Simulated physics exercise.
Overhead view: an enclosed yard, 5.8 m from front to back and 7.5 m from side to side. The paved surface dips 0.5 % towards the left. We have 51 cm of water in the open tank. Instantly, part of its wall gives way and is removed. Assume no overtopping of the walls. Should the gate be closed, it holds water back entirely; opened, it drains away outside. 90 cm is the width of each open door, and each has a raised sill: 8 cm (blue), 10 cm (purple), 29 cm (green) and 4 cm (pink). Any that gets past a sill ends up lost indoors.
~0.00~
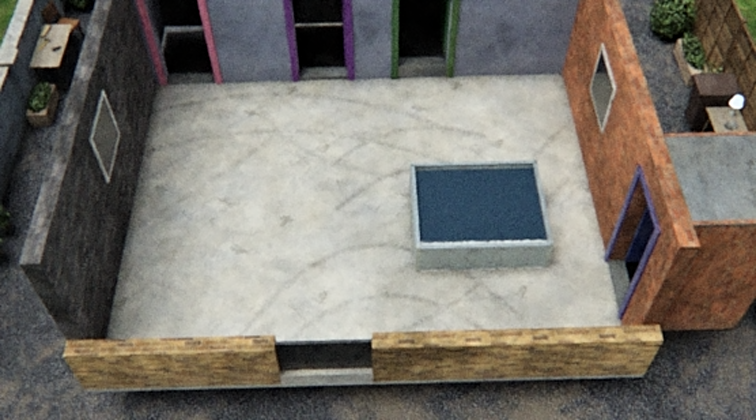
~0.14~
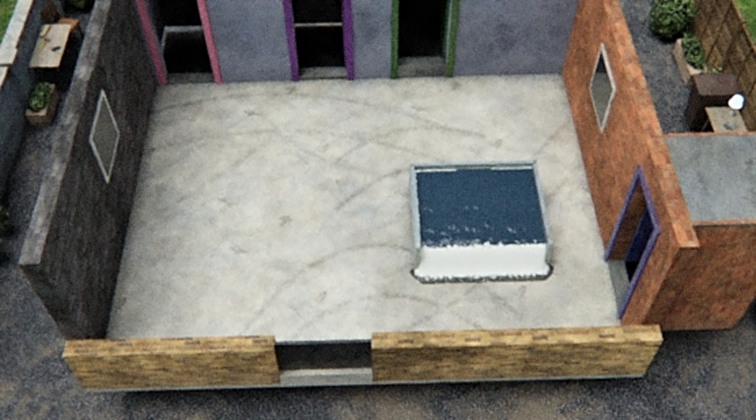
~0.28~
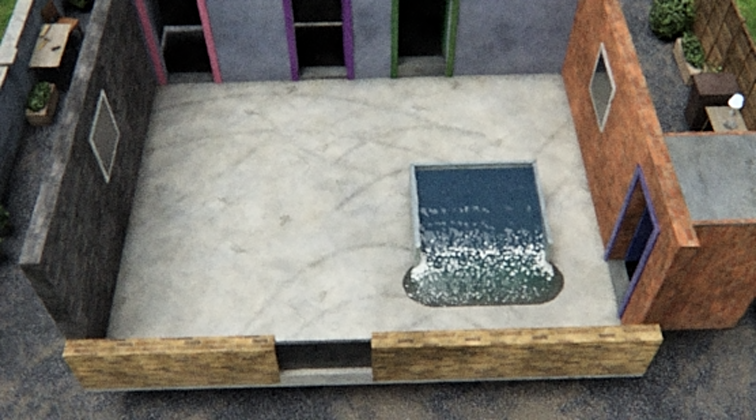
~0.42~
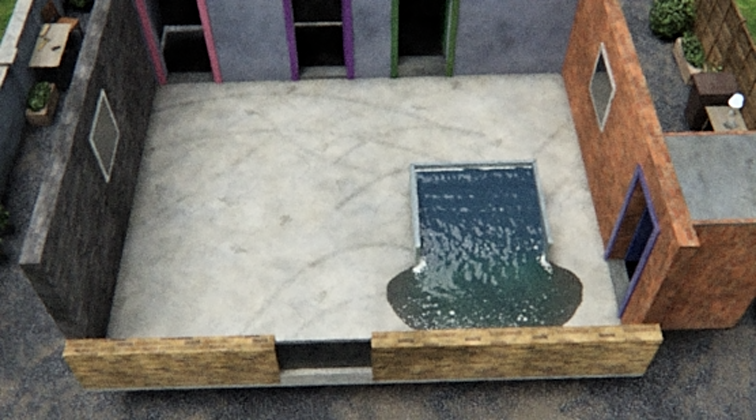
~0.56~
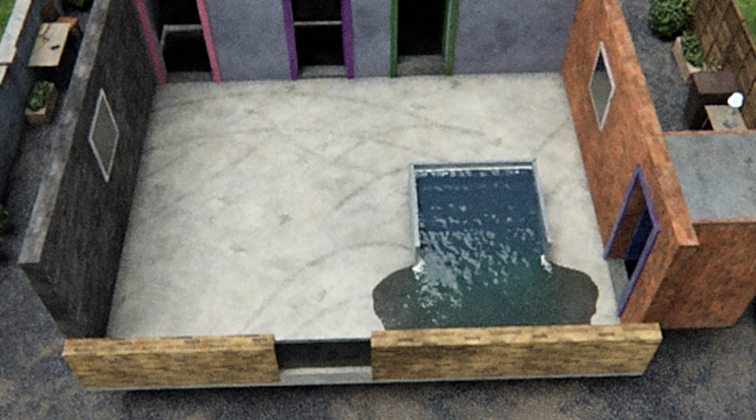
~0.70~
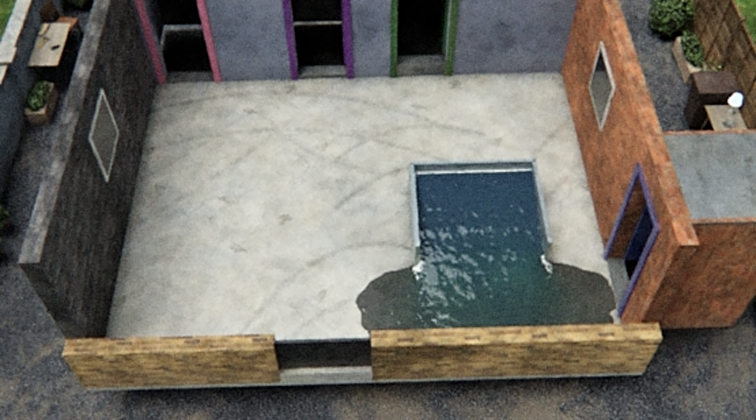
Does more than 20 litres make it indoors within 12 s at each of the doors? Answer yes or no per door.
Blue door, yes; purple door, no; green door, no; pink door, yes.
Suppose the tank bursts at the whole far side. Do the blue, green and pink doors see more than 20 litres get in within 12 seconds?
Door by door - blue: Within bounds, green: Within bounds, pink: Out of bounds.
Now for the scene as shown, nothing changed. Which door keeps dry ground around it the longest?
It's the purple door that comes last.
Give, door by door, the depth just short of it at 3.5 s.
Depths in cm: Blue 14, purple 0, green 0, pink 0.
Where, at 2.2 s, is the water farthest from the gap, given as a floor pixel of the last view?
That lands around (190, 362) in the last picture.
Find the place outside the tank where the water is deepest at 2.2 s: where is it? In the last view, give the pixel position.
Look around (620, 348).
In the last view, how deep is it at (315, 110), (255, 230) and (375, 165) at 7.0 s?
0, 2, 0 cm.
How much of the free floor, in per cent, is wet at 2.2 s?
About 20 per cent.
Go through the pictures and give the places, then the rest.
The open tank at (479, 206) is whole and still, 51 cm deep, in the first picture.
The front is at (547, 271), 1.0 m from the gap at (481, 260); 0.2 m2 of floor is under water; 51 cm left at the back of the open tank, in the second picture.
Water pours out at (481, 261) and has run 1.2 m, to (557, 284); typically 9 cm deep outside, 51 cm at the open tank's back, in the third picture.
Water pours out at (481, 261) and has run 1.5 m, to (573, 300); typically 8 cm deep outside, 48 cm at the open tank's back, in the fourth picture.
The front is at a hidden place, 1.8 m from the gap at (481, 260); 3.7 m2 of floor is under water; 43 cm left at the back of the open tank, in the fifth picture.
The front is at a hidden place, 2.1 m from the gap at (481, 260); 4.2 m2 of floor is under water; 43 cm left at the back of the open tank, in the sixth picture.
After 1.4 s water covers 15 % of the floor and is deepest (37 cm) near (620, 348); blue door 3 cm at the sill, 0 L in, purple door not reached, green door not reached, pink door not reached.
After 2.2 s water covers 20 % of the floor and is deepest (34 cm) near (620, 348); blue door 14 cm at the sill, 2 L in, purple door not reached, green door not reached, pink door not reached.
After 3.5 s water covers 45 % of the floor and is deepest (16 cm) near (101, 364); blue door 14 cm at the sill, 34 L in, purple door not reached, green door not reached, pink door not reached.
After 7.0 s water covers 70 % of the floor and is deepest (10 cm) near (155, 89); blue door 4 cm at the sill, 51 L in, purple door 1 cm at the sill, 0 L in, green door 4 cm at the sill, 0 L in, pink door 8 cm at the sill, 6 L in.
After 12.0 s water covers 90 % of the floor and is deepest (8 cm) near (144, 147); blue door 4 cm at the sill, 51 L in, purple door 5 cm at the sill, 0 L in, green door 2 cm at the sill, 0 L in, pink door 7 cm at the sill, 44 L in.
